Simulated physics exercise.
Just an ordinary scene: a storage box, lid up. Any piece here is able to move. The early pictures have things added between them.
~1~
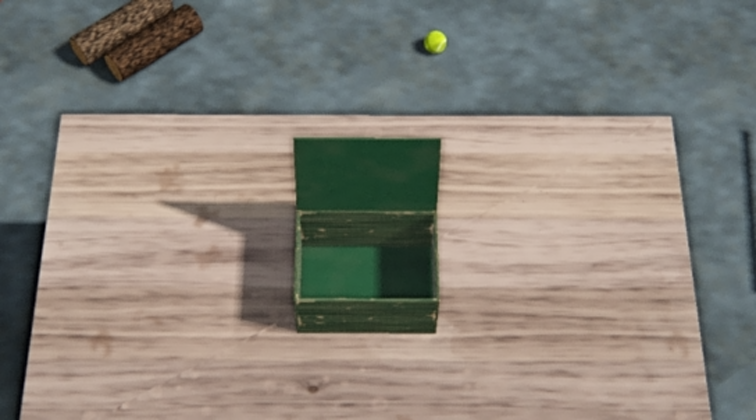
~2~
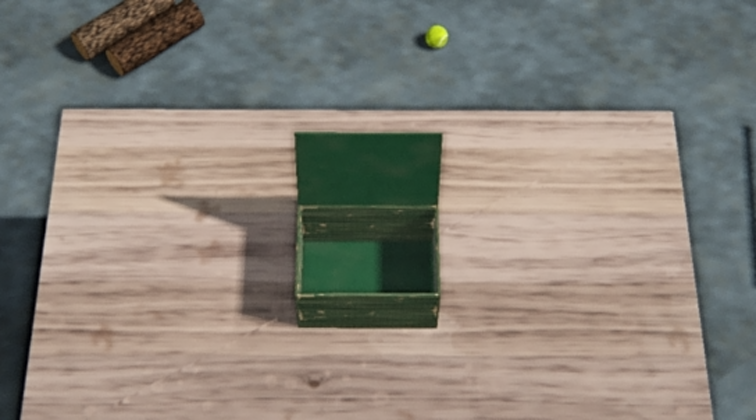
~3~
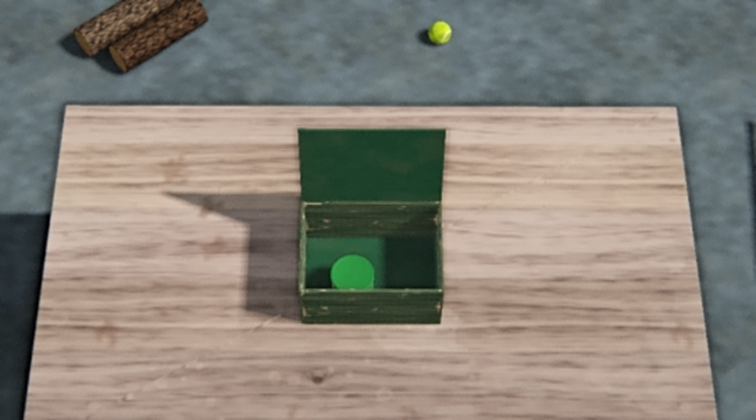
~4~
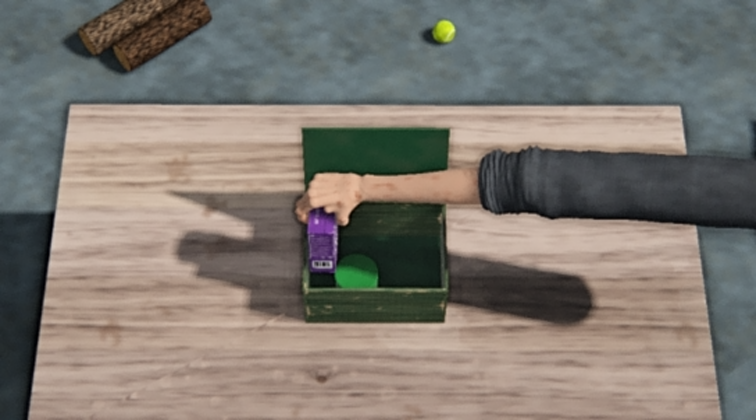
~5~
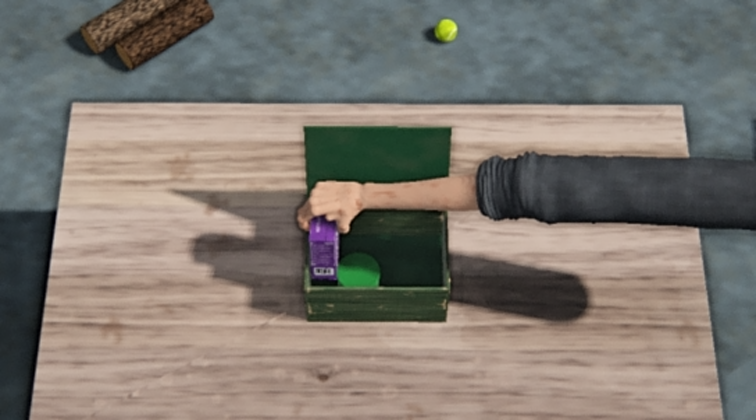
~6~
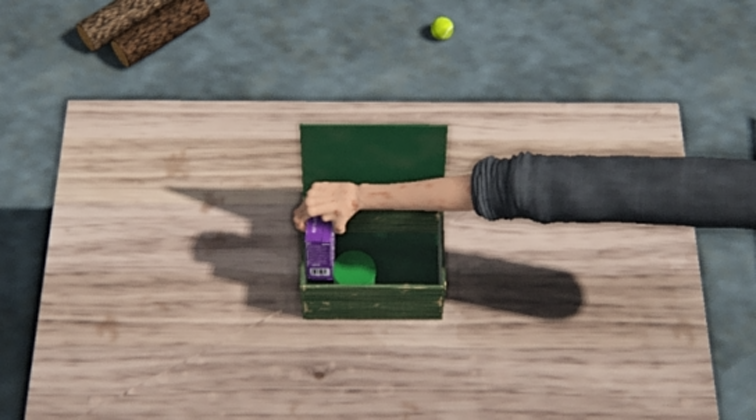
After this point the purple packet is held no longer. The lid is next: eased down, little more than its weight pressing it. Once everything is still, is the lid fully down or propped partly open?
It is propped partly open.
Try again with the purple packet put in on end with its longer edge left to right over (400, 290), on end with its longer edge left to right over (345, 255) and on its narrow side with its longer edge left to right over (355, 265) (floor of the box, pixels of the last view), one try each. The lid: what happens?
So: First open, second open, third shut tight.
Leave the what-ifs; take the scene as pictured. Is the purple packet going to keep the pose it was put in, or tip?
The purple packet tips.
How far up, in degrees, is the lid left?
Angle above rim: About 30°.
Then, 1.00 s past the last view, lid starting down; purple packet rocked 20° from its first pose near (317, 238).
Then, 1.50 s past the last view, lid 65° above the rim; purple packet rocked 21° from its first pose near (317, 238).
Then, 2.20 s past the last view, lid 50° above the rim; purple packet rocked 21° from its first pose near (316, 246).
Then, 4.10 s past the last view, lid 39° above the rim; purple packet rocked 38° from its first pose near (316, 257).
Finally, lid 32° above the rim; down or leaning hard in the box, purple packet; green tin still in place. Final places as the last picture's camera would see them, purple packet near (318, 259).
